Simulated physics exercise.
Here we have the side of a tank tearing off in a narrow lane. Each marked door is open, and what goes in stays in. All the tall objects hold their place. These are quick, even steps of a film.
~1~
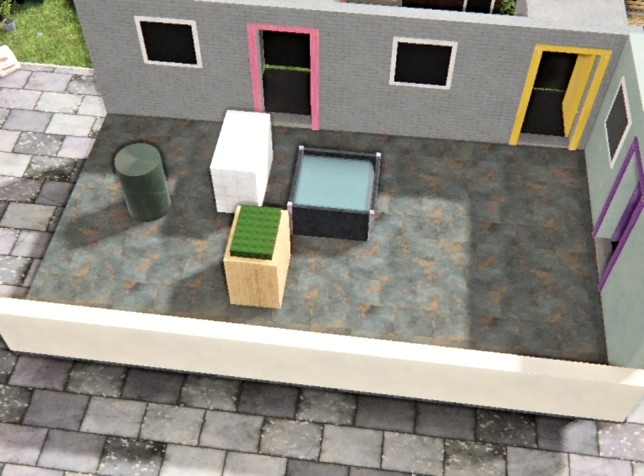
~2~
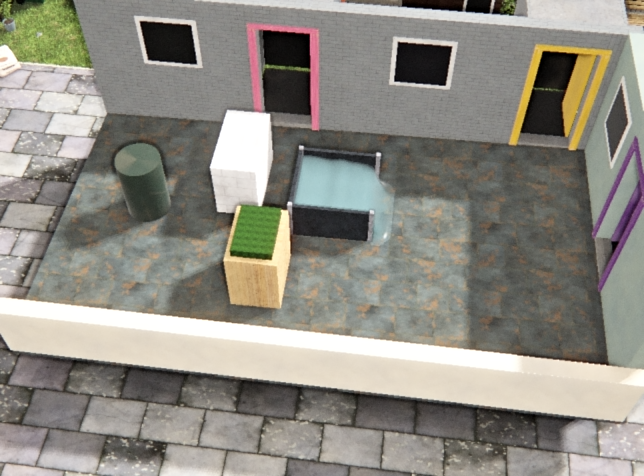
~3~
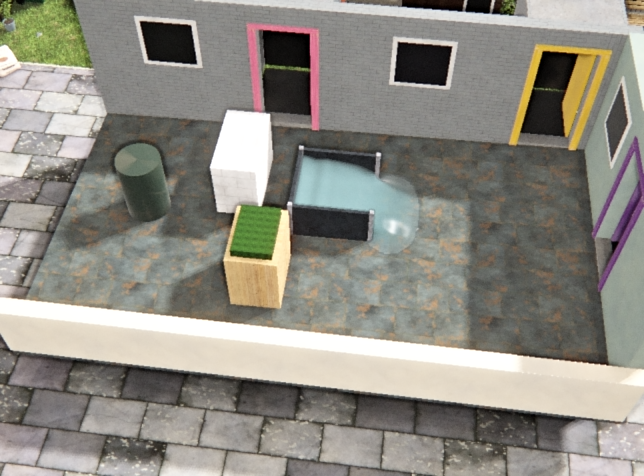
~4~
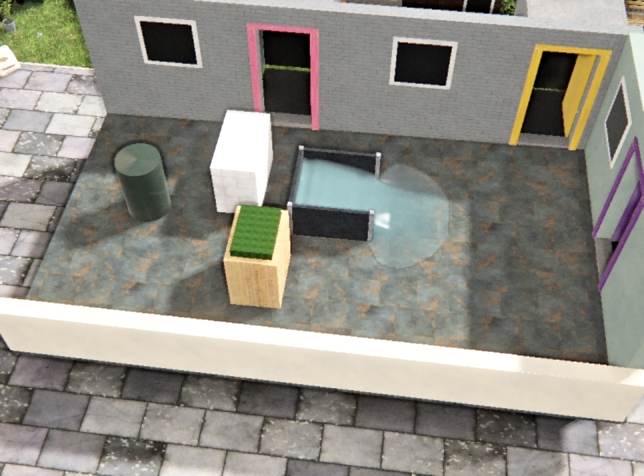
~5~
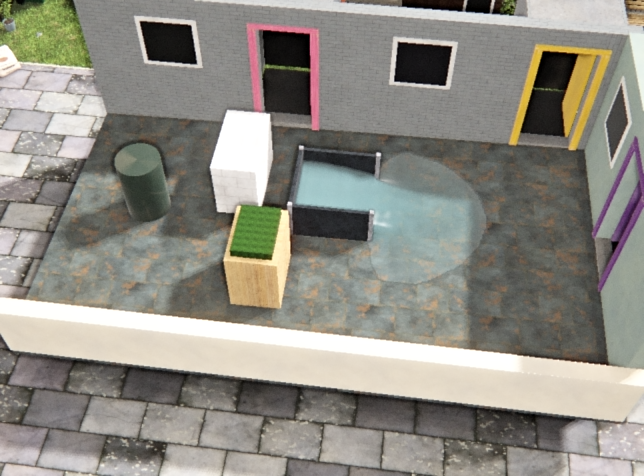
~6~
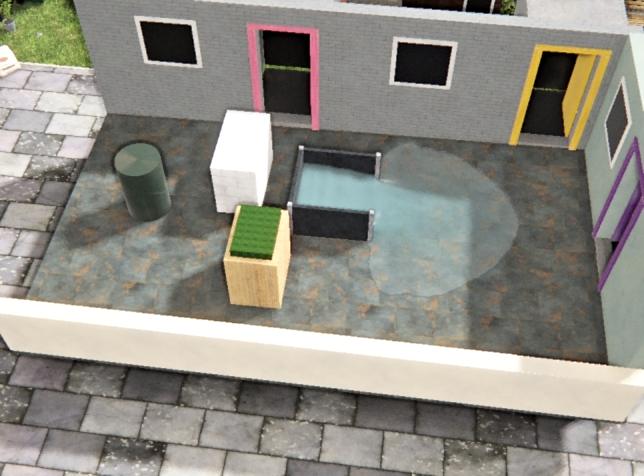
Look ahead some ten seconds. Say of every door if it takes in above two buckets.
One by one: The pink door stays under that; the yellow door takes more than that; the purple door takes more than that.
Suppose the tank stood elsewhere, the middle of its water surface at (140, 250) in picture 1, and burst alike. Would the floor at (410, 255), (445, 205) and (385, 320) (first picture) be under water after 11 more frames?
One after the other: No water, free of water, wet.
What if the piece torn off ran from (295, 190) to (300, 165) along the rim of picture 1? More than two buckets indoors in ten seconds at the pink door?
My reading: The pink one goes over.
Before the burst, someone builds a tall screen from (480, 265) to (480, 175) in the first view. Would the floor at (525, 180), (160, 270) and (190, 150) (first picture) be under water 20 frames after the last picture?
In turn: Wet, dry, clear.
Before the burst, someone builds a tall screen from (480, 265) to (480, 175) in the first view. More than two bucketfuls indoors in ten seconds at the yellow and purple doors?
Yellow door is under; purple door keeps below it.
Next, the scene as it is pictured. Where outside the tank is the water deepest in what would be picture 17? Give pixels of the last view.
Close to (582, 155).
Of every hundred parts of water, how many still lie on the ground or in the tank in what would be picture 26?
Some 88 per cent.
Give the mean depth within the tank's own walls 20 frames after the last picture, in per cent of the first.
I make it 12 per cent.
A moment on, water covers 30 % of the floor; the pink door not reached, the yellow door not reached, the purple door under two buckets in.
Next, water covers 35 % of the floor; the pink door not reached, the yellow door wet at the sill, nothing in, the purple door over two buckets in.
Then, water covers 35 % of the floor; the pink door not reached, the yellow door over two buckets in, the purple door over two buckets in.
Later, water covers 50 % of the floor; the pink door not reached, the yellow door over two buckets in, the purple door over two buckets in.
In the end, water covers 55 % of the floor; the pink door wet at the sill, nothing in, the yellow door over two buckets in, the purple door over two buckets in.
